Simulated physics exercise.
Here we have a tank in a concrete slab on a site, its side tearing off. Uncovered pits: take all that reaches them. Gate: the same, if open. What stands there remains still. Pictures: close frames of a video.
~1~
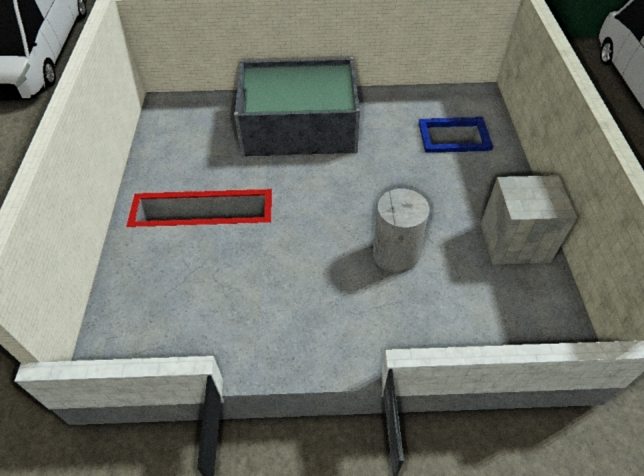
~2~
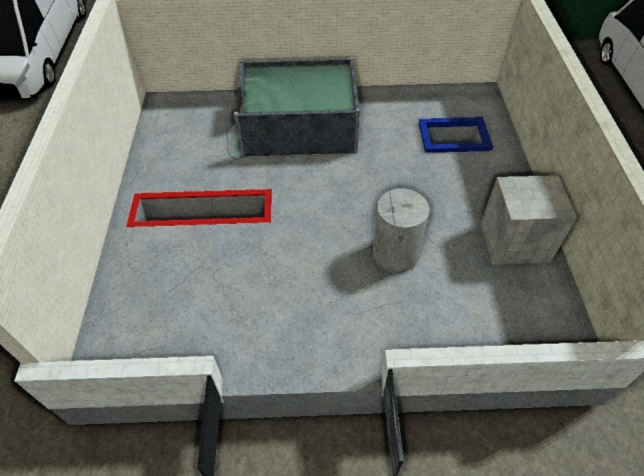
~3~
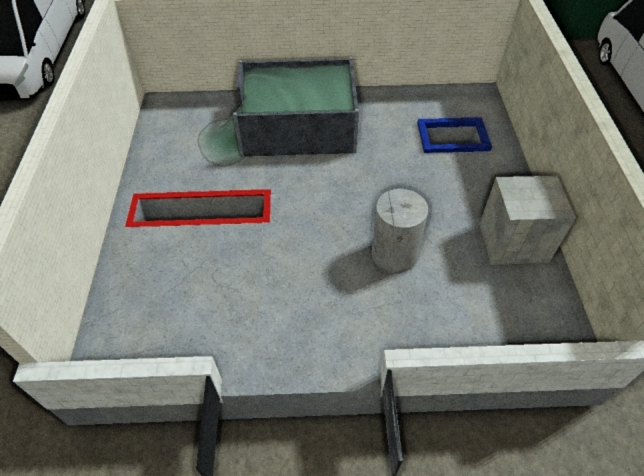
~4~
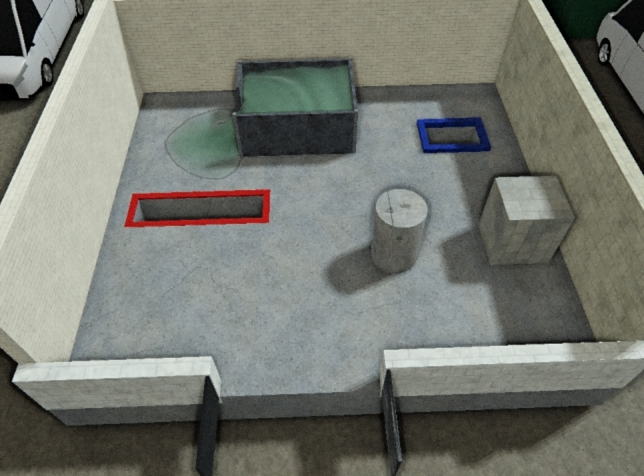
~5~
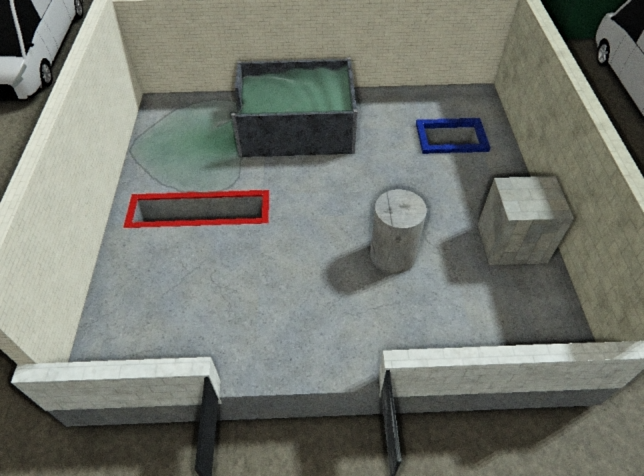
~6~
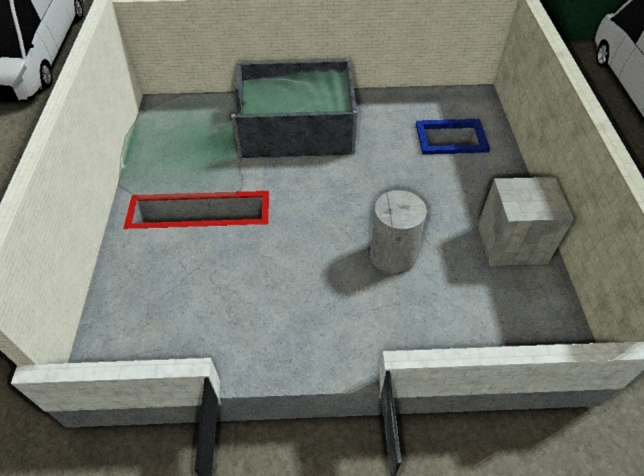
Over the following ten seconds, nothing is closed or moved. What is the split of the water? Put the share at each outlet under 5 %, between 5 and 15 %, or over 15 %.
Result: The gate fails to reach five per cent; the red pit passes fifteen per cent; the blue pit fails to reach five per cent.
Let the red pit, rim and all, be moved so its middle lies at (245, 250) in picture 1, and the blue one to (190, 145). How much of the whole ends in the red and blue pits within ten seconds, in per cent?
Red 10 %; blue 45 %.
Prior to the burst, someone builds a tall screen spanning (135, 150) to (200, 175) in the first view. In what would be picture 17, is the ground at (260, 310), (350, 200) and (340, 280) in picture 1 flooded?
Spared; spared; spared.
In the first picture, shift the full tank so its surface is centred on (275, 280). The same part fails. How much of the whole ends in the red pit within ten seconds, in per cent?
Red: 45 %.
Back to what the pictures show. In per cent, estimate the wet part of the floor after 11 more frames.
My best guess is some 25 %.
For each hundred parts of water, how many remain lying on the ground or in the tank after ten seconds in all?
Some 58 parts in a hundred have not run off.
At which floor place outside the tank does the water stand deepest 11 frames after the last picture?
It should be deepest at about (134, 129).
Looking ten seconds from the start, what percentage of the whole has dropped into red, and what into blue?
Shares, in order: 40 % and 0 %.
A moment on, water covers 15 % of the floor; the gate 0 %, the red pit 3 %, the blue pit 0 %.
Next, water covers 25 % of the floor; the gate 0 %, the red pit 8 %, the blue pit 0 %.
Then, water covers 30 % of the floor; the gate 0 %, the red pit 15 %, the blue pit 0 %.
Later, water covers 50 % of the floor; the gate 1 %, the red pit 28 %, the blue pit 0 %.
In the end, water covers 70 % of the floor; the gate 3 %, the red pit 39 %, the blue pit 0 %.
